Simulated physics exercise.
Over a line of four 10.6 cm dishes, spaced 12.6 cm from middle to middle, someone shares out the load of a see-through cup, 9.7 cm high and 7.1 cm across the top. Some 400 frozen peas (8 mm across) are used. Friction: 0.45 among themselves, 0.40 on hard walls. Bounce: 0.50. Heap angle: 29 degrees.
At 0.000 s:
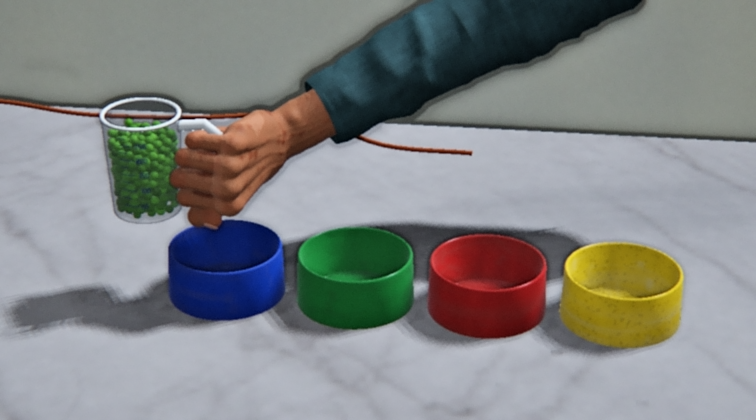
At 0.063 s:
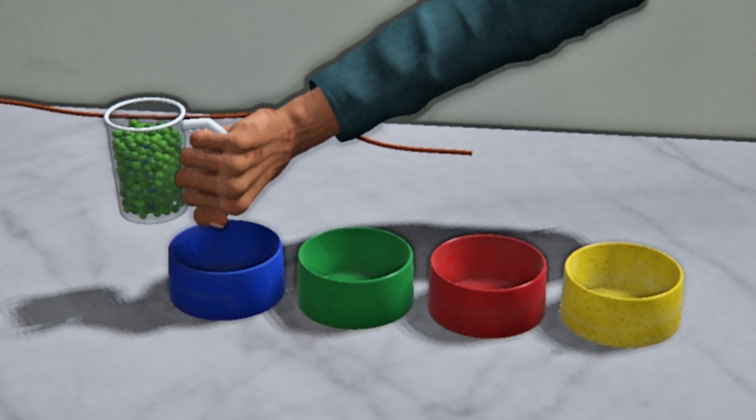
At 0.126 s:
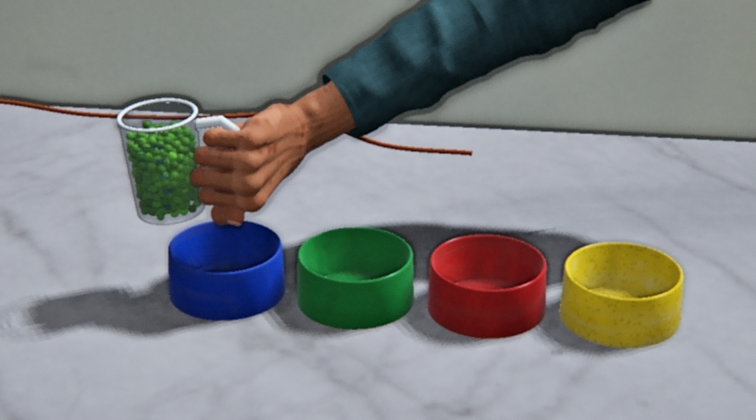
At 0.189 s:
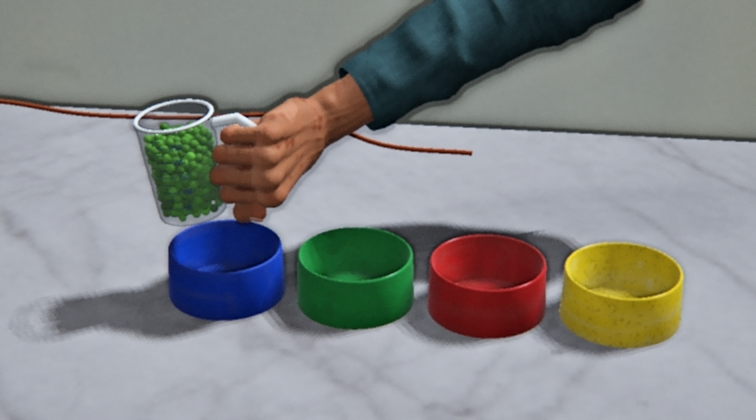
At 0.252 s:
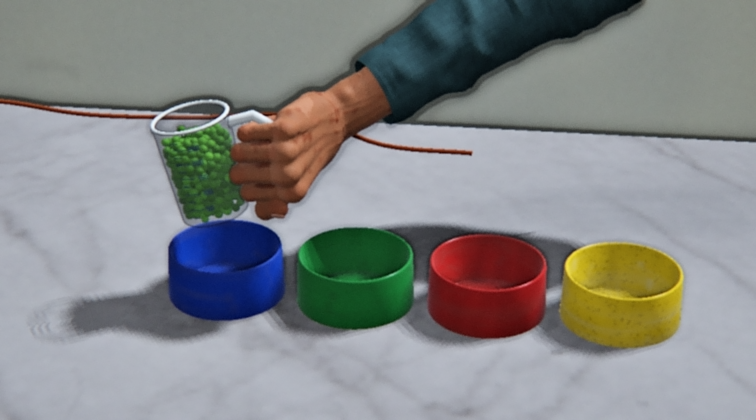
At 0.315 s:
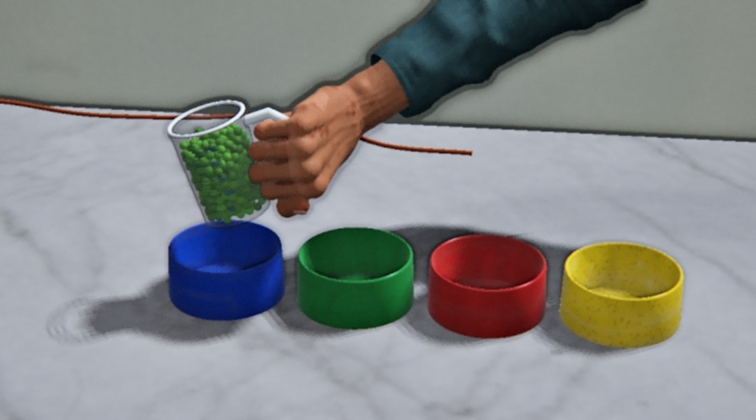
A hand in a dark teal sleeve, reaching in from the upper right, holds a clear cup of small green balls by its handle above a pale marbled surface, seen from slightly above. Four round dishes stand in a row from left to right, blue, green, red and yellow, with a reddish-brown cord behind them. The hand moves the cup a short way right over the blue dish, gradually tilting it leftward, while the view stays still.
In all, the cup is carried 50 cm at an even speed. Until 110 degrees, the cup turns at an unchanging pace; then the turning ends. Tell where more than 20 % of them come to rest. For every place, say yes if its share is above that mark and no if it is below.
Red: No, blue: No, green: No, yellow: Yes, counter: No.
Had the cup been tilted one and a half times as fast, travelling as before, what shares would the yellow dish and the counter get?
Then yellow would get 30 and the counter 10.
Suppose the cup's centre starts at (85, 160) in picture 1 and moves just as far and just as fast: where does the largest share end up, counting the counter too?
The biggest share goes to counter.
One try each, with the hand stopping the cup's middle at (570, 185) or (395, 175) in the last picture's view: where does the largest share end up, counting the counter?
The biggest share goes to red first, then to green.
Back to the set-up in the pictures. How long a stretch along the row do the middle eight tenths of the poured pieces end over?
I'd put it near 7 cm.
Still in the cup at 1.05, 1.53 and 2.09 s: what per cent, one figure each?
Approx. 100 / 95 / 45 percent.
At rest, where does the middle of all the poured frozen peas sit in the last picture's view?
I'd say roughly (606, 296).
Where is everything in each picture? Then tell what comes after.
In the first frame, cup at (144, 162), tilt 0 degrees, lip at (103, 113), moved 0.0 cm; middle of the pieces at (145, 170); blue dish at (225, 246); green dish at (355, 254); red dish at (488, 262); yellow dish at (624, 271).
In the second frame, cup at (149, 162), tilt 1 degrees, lip at (107, 113), moved 0.5 cm; middle of the pieces at (150, 171).
In the third frame, cup at (164, 163), tilt 4 degrees, lip at (120, 116), moved 1.9 cm; middle of the pieces at (166, 171).
In the fourth frame, cup at (184, 164), tilt 8 degrees, lip at (137, 119), moved 3.8 cm; middle of the pieces at (185, 172).
In the fifth frame, cup at (203, 165), tilt 12 degrees, lip at (153, 123), moved 5.6 cm; middle of the pieces at (205, 173).
In the sixth frame, cup at (222, 166), tilt 15 degrees, lip at (170, 127), moved 7.4 cm; middle of the pieces at (225, 174); blue dish at (225, 246); green dish at (355, 254); red dish at (488, 262); yellow dish at (624, 271). The cup turns about 60 degrees a second and travels 29 cm a second.
After 1.05 s, tilt 60 degrees; cup holds 100 %.
Then, at 1.53 s, tilt 89 degrees; cup holds 95 %, red 5 %.
After 2.09 s, tilt 110 degrees; cup holds 45 %, red 5 %, yellow 45 %.
At rest (3.4 s), red 5 %, blue 0 %, green 0 %, yellow 90 %, counter 5 %.
